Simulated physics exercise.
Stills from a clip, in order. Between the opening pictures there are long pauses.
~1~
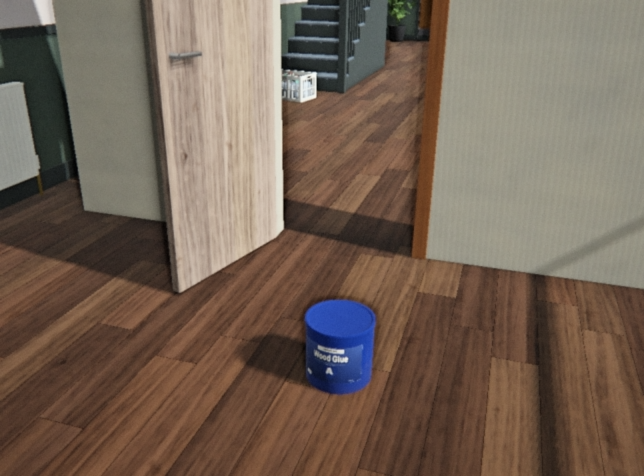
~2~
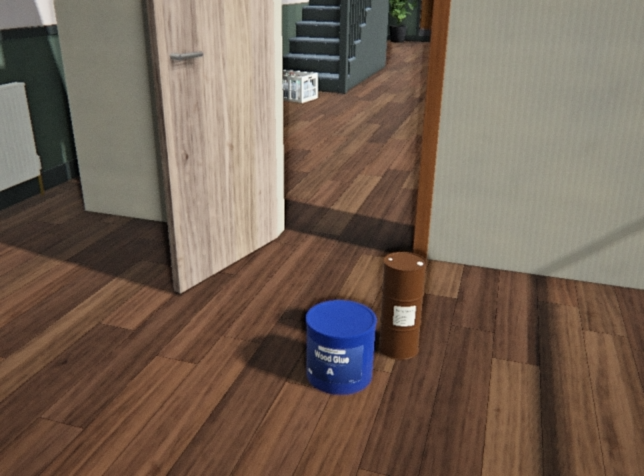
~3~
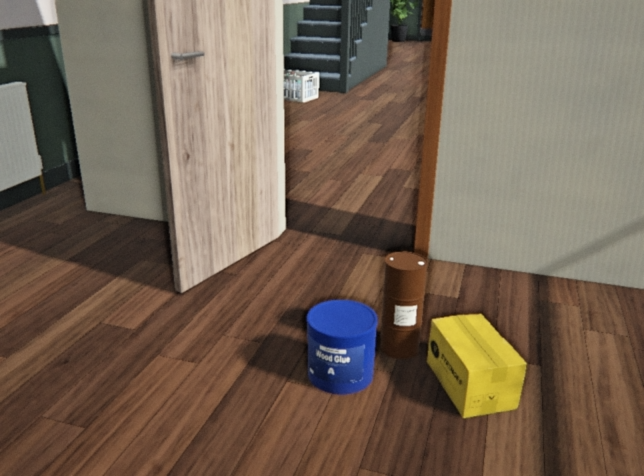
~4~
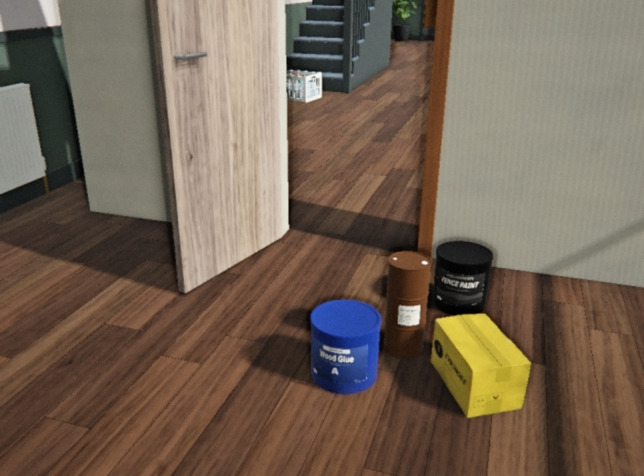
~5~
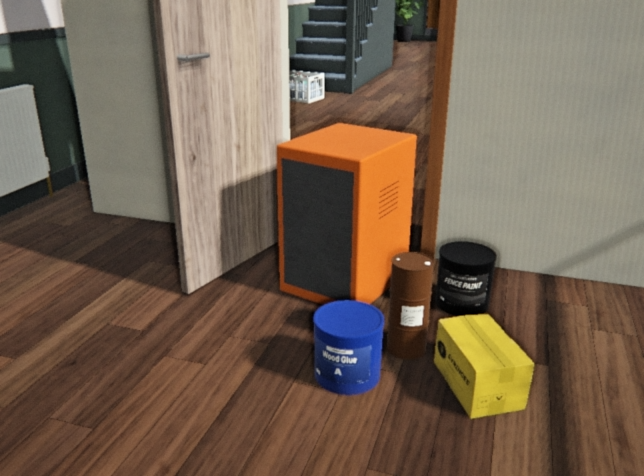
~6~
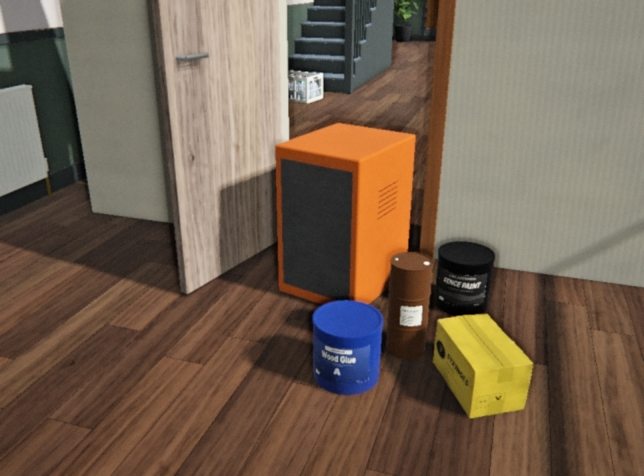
We see a blue pail on a wooden floor near an open, still door; a brown canister, a yellow box, a black pail and a large orange appliance appear around it in turn, while the view shifts very slightly.
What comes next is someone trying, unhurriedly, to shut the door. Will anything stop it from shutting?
Basically the door is held back by something.
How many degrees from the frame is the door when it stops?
It stays open at around 70°.
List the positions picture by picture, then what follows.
Door wide open and still; blue pail (339, 346), in the first picture.
Door wide open and still, in the second picture.
Door wide open and still; blue pail (341, 346); brown canister (403, 306), in the third picture.
Door wide open and still; black pail (462, 278); yellow box (477, 362), in the fourth picture.
Door wide open and still; blue pail (348, 347); brown canister (410, 306), in the fifth picture.
Door wide open and still; orange appliance (346, 214); black pail (464, 278), in the sixth picture.
Then, 0.50 s past the last view, door 95° open.
Then, 0.80 s past the last view, door 83° open.
Then, 1.00 s past the last view, door 73° open.
Finally, door 71° open; all 5 still in place. Final places as the last picture's camera would see them, orange appliance near (348, 214).
